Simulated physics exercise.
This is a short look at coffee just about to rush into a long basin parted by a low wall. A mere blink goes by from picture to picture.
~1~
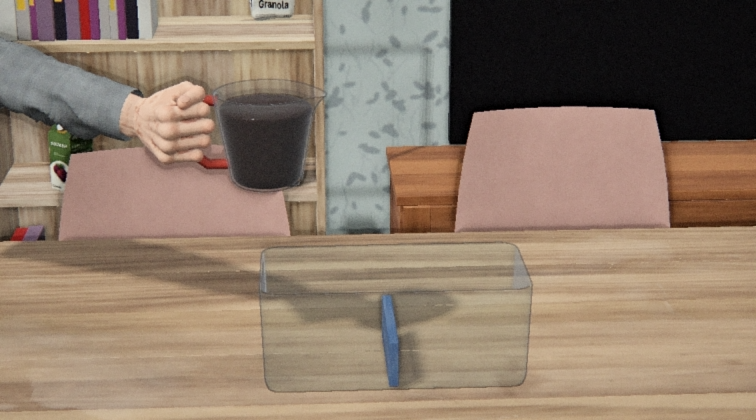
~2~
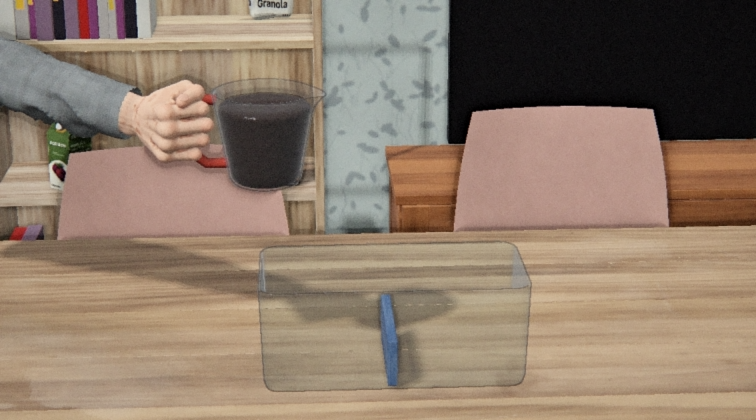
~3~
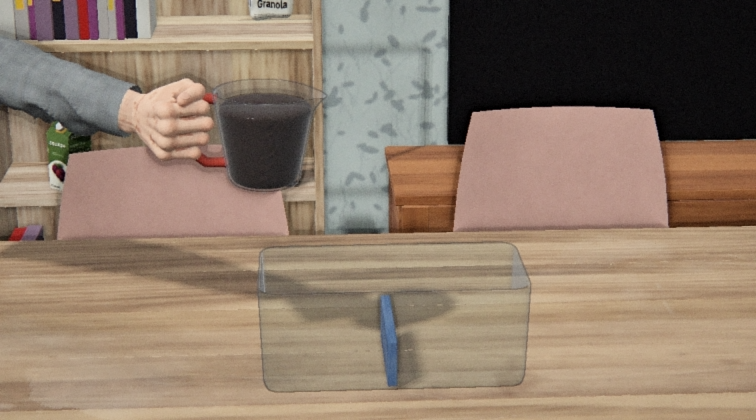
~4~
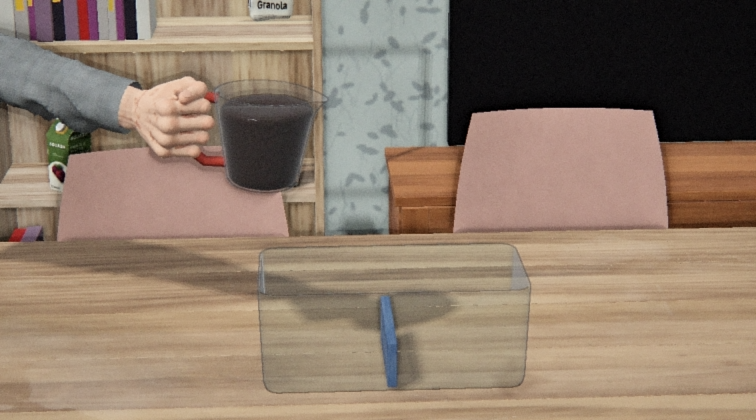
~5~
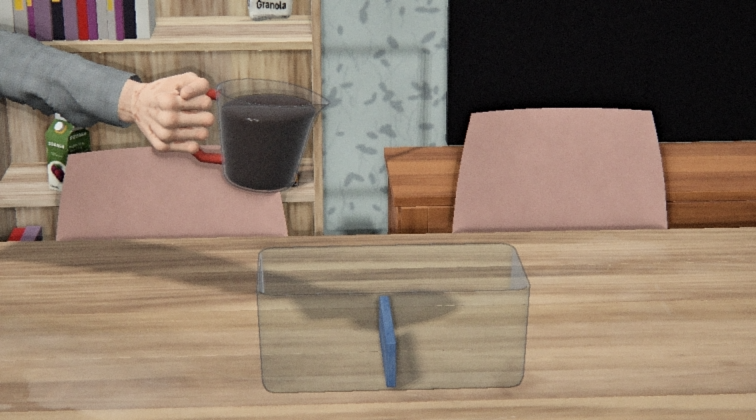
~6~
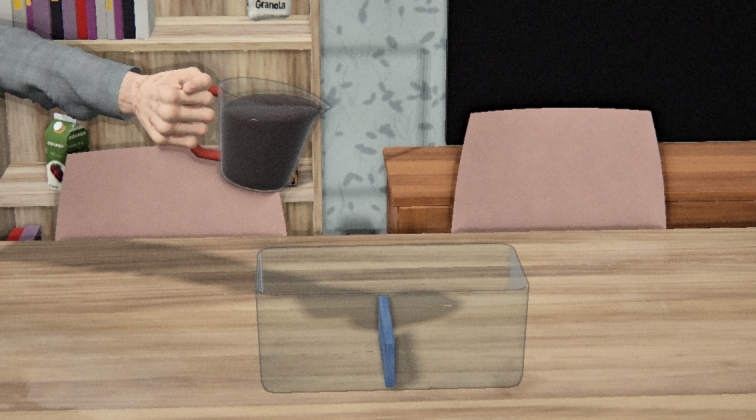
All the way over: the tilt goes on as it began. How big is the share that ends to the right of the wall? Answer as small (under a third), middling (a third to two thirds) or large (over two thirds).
Middling, between a third and two thirds.
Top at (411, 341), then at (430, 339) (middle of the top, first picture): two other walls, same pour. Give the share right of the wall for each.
Try one about 30 %, try two about 10 %.
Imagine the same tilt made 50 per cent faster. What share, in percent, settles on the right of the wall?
About 40 per cent.
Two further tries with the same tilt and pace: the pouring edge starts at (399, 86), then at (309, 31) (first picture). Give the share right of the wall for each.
First about 95, then 50 per cent.
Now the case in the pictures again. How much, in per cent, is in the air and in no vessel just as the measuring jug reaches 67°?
I'd put it at roughly 20 percent of it.
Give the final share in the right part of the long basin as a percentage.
55 % or thereabouts.
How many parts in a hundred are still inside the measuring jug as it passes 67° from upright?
Around 65 in a hundred.
A moment on, the measuring jug is tipped part way and 65 per cent is still to pour, 2 is left of the wall and 10 right of it.
Next, the measuring jug is tipped right over and 7 per cent is still to pour, 31 is left of the wall and 52 right of it.
Then the measuring jug is tipped right over and 0 per cent is still to pour, 46 is left of the wall and 53 right of it.
Later the measuring jug is tipped right over and 0 per cent is still to pour, 46 is left of the wall and 53 right of it.
At rest 46 per cent lies left of the wall, 53 right of it and 1 outside.
